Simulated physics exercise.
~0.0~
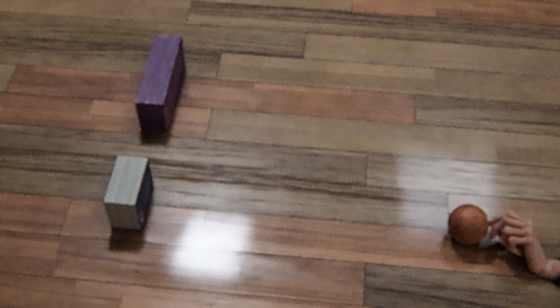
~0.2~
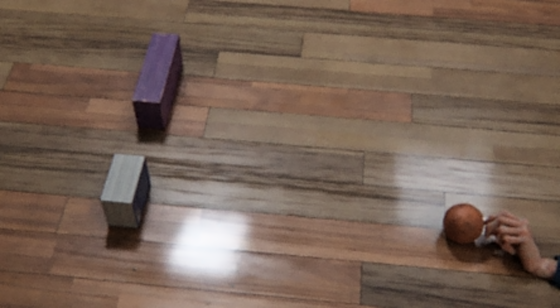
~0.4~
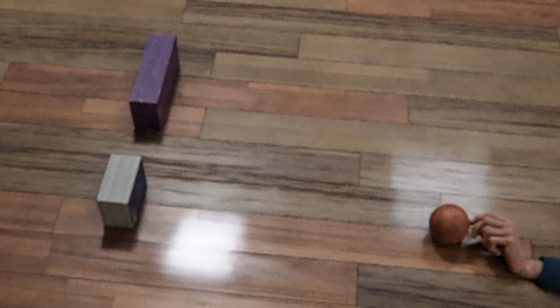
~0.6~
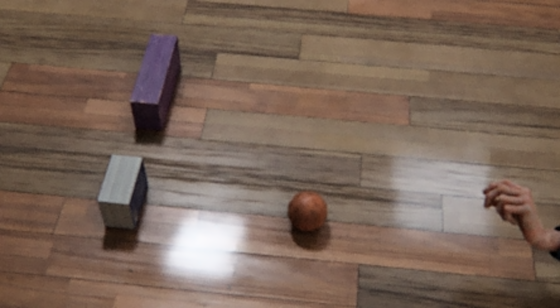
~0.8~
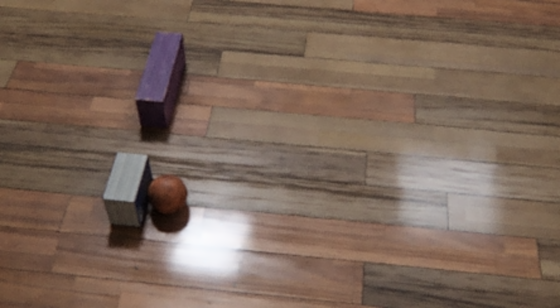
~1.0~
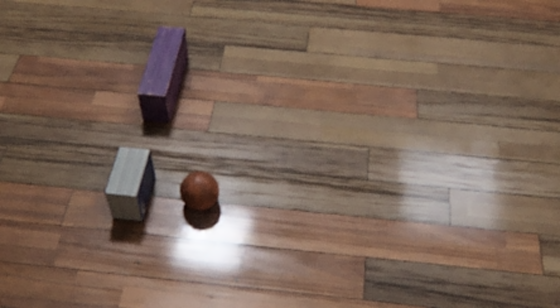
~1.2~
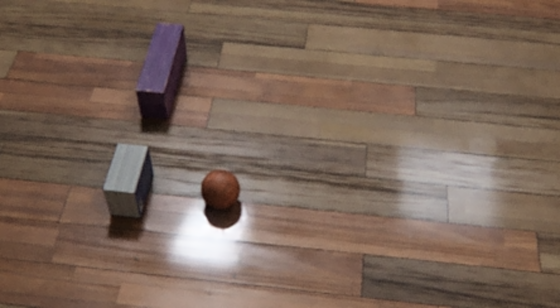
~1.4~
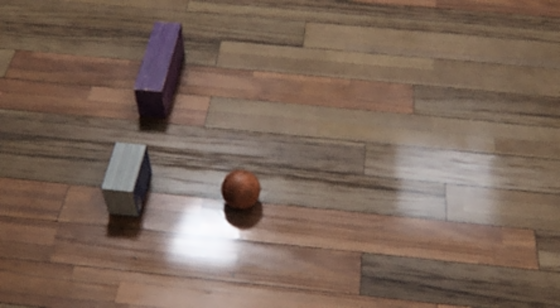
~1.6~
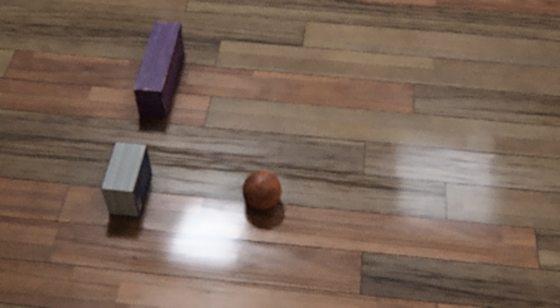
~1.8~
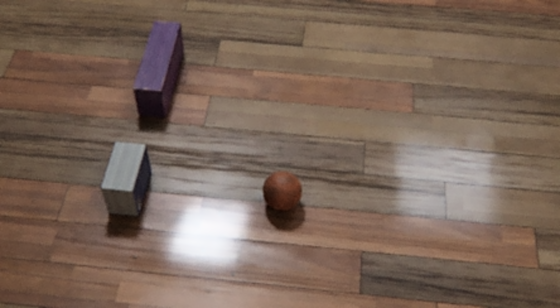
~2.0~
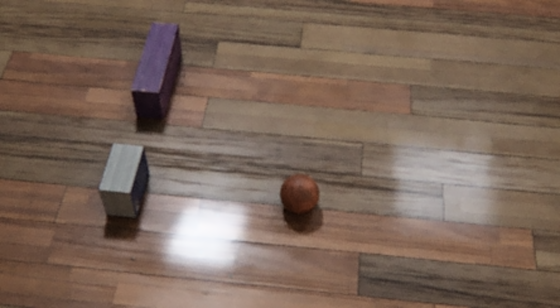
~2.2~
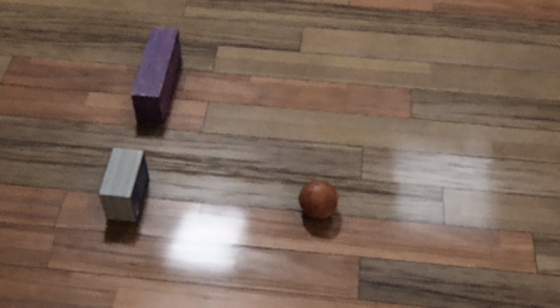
Orange ball rolling left from a hand across a wooden floor, hitting the nearer of two blocks and rolling back right.
